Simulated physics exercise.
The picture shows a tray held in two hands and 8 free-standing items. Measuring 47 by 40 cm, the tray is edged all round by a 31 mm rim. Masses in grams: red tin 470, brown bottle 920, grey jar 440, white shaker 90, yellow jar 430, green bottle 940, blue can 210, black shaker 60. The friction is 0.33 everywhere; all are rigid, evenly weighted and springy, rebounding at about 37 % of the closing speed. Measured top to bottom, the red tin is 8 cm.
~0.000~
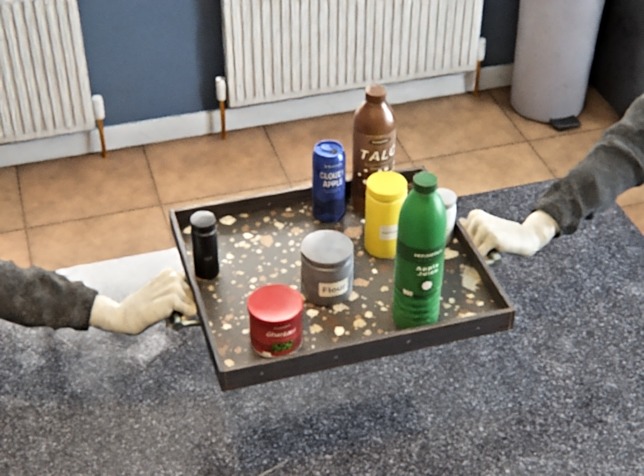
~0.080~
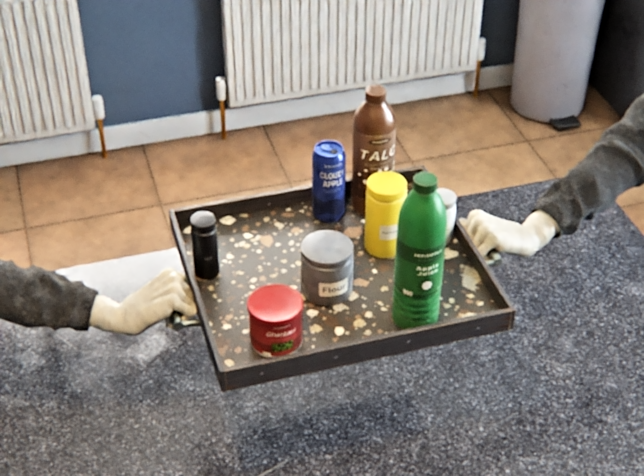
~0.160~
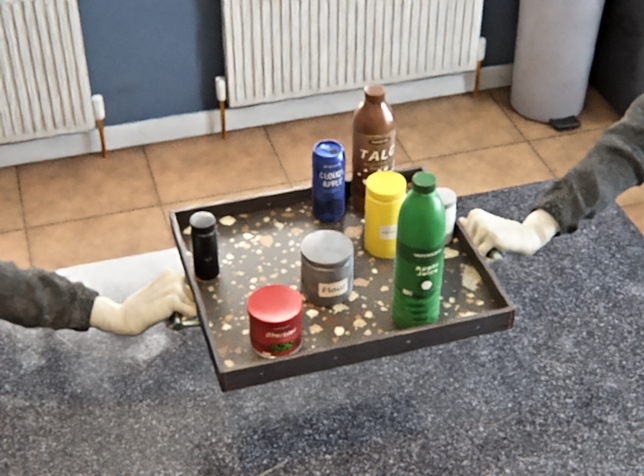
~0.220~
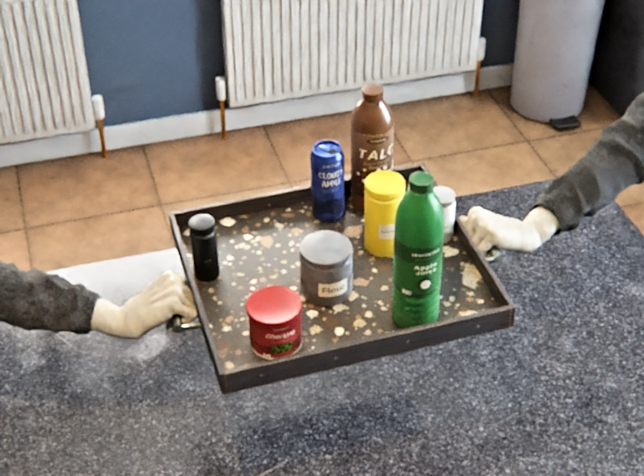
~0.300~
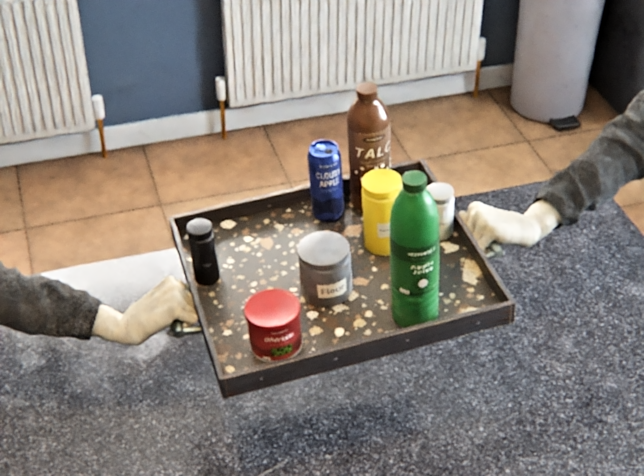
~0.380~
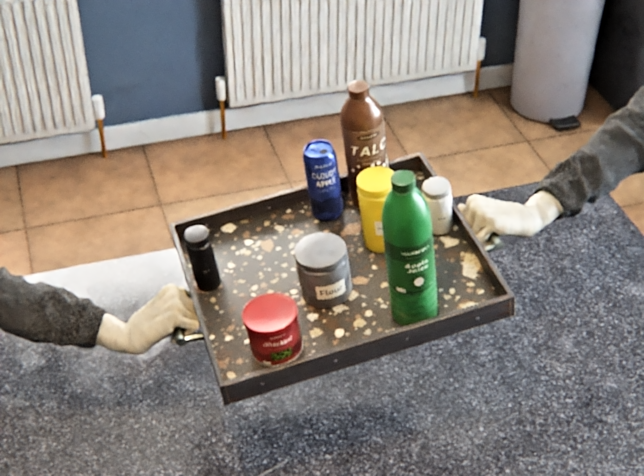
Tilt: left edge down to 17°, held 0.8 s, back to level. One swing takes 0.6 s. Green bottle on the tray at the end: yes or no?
Yes.
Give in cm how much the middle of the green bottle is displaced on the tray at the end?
I'd put it at about 28 centimetres.
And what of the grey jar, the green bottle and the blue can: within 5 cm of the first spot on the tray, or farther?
First, the grey jar is moved away; second, the green bottle is moved away; third, the blue can stays in its position.
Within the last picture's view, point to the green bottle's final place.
It comes to a stop close to (255, 334).
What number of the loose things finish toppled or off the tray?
My answer is 1.
After 0.88 s, tray tilted 17°, left edge down; green bottle tipped 12° from how it sat near (374, 252).
After 1.18 s, tray tilted 17°, left edge down; green bottle tipped 58° from how it sat near (298, 309); red tin slid 4 cm.
After 1.48 s, tray tilted 17°, left edge down; green bottle on its side near (267, 352); red tin slid 6 cm; grey jar slid 2 cm.
After 1.88 s, tray tilted 5°, left edge down; green bottle on its side near (256, 343); grey jar slid 8 cm; red tin slid 7 cm.
At rest (2.7 s), tipped over on the tray, green bottle; not toppled but over 5 cm from the start, red tin and grey jar; the other 5 in place, give or take 5 cm. Seen from the same camera at the end, green bottle near (255, 334).
